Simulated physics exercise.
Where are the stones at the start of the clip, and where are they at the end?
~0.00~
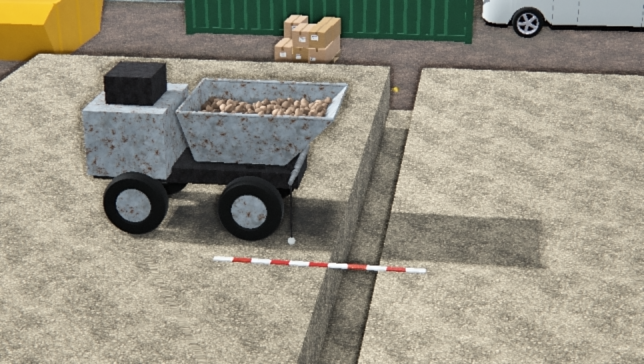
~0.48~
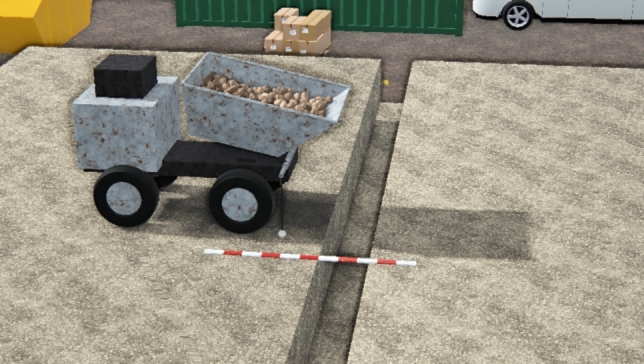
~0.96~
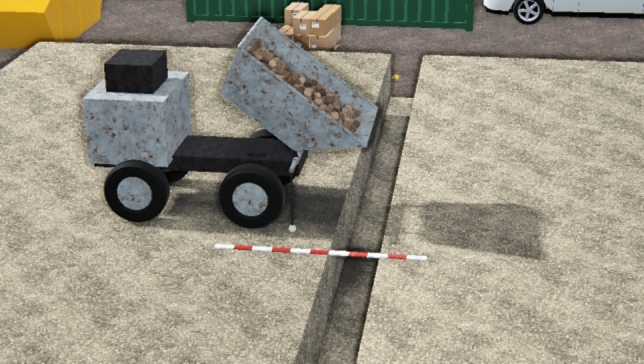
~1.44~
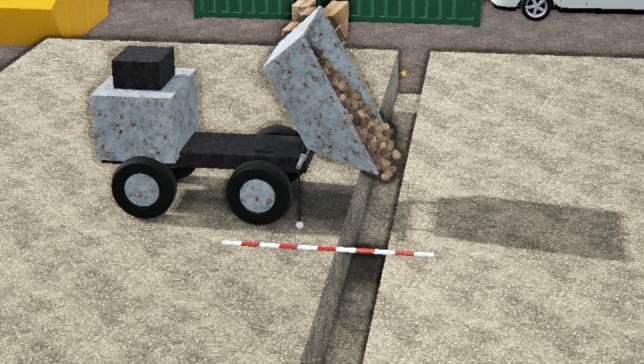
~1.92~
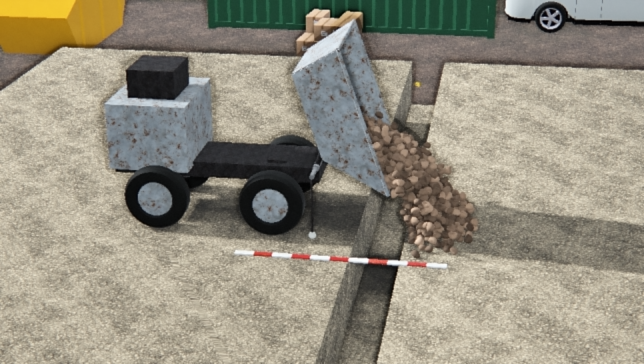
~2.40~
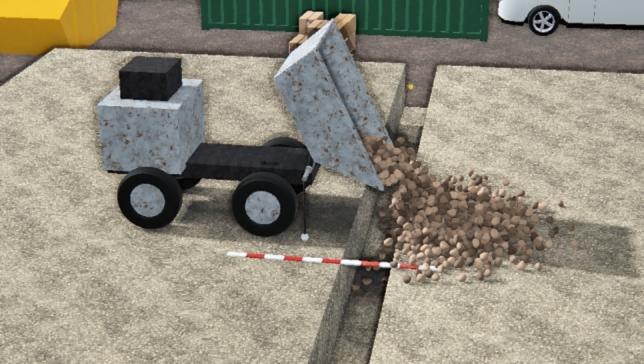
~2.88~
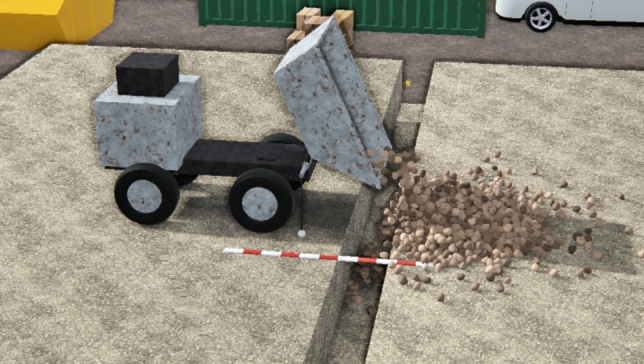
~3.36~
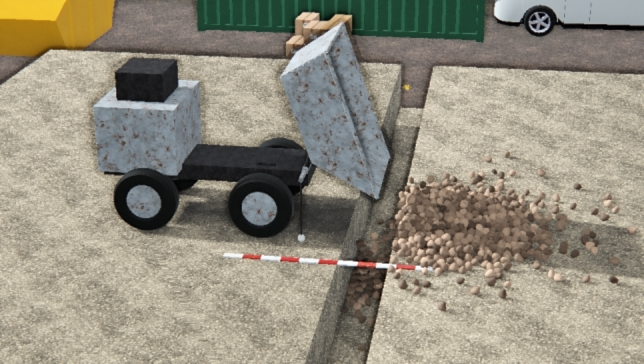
At the start the stones are piled in the dumper's raised grey skip, left of the trench. At the end they are lower and further right, mostly scattered on the ground beyond the trench, with a few in it.
